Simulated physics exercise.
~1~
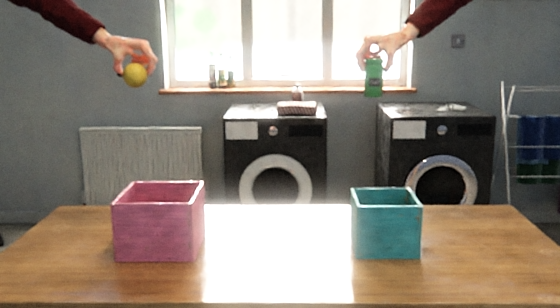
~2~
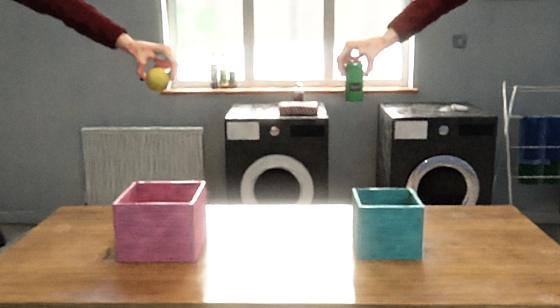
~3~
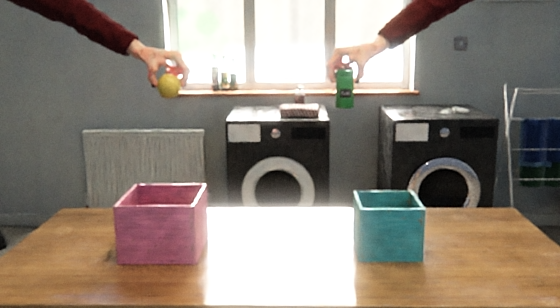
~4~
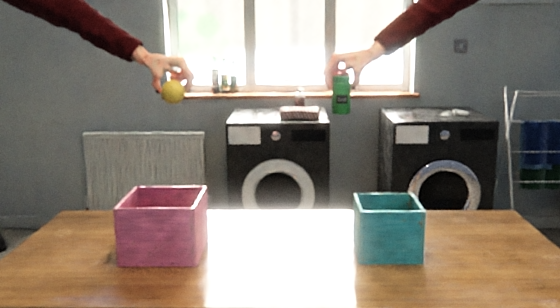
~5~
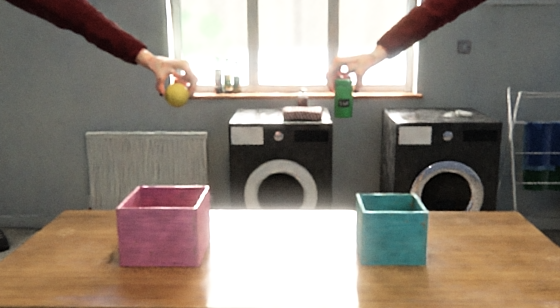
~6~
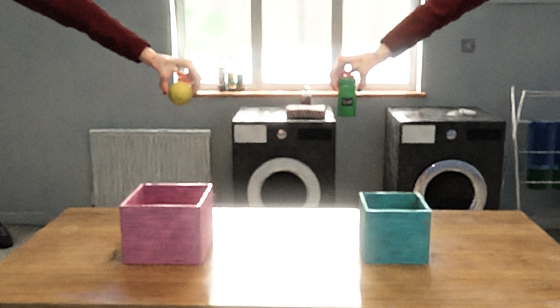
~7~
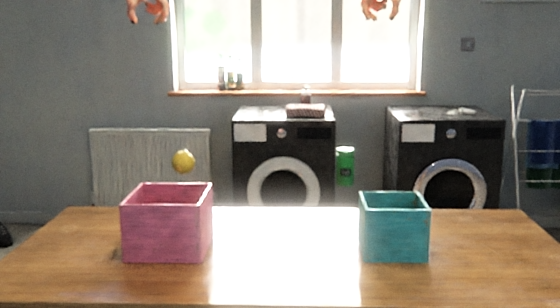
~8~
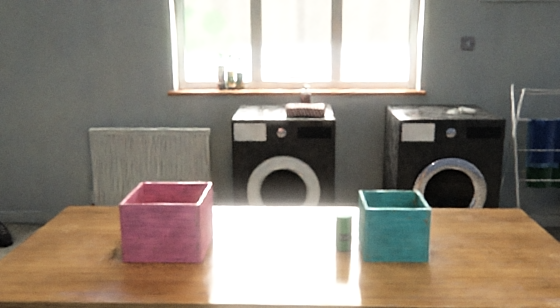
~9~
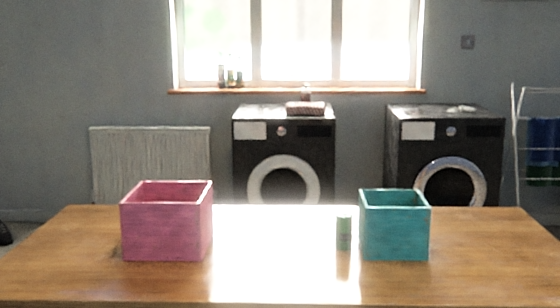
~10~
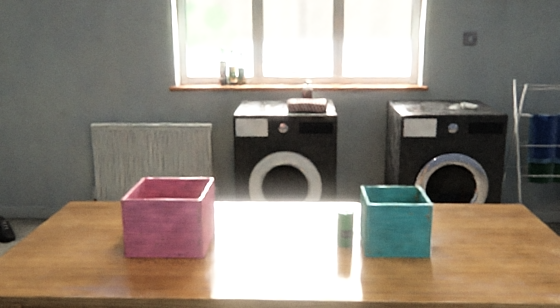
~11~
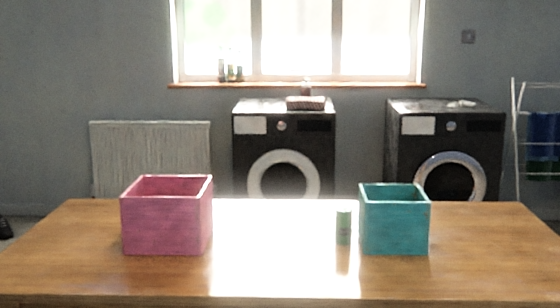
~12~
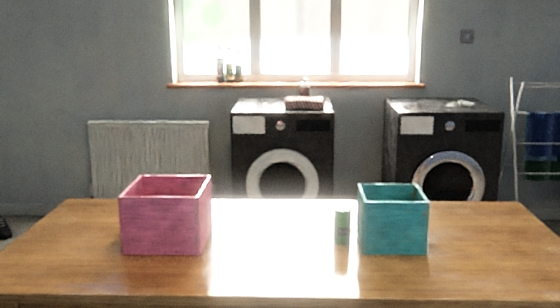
Two hands in dark red sleeves reach in from the upper left and right, one holding a yellow lemon and the other a green shaker, in a laundry room seen from the front. Below them, a pink crate sits left and a teal crate right on a wooden table, with two black washing machines and a bright window behind. The hands move inward, then hold nearly still. Both let go and draw back as the lemon and shaker drop. The lemon disappears into the pink crate, while the shaker misses and stands upright on the table just left of the teal crate.
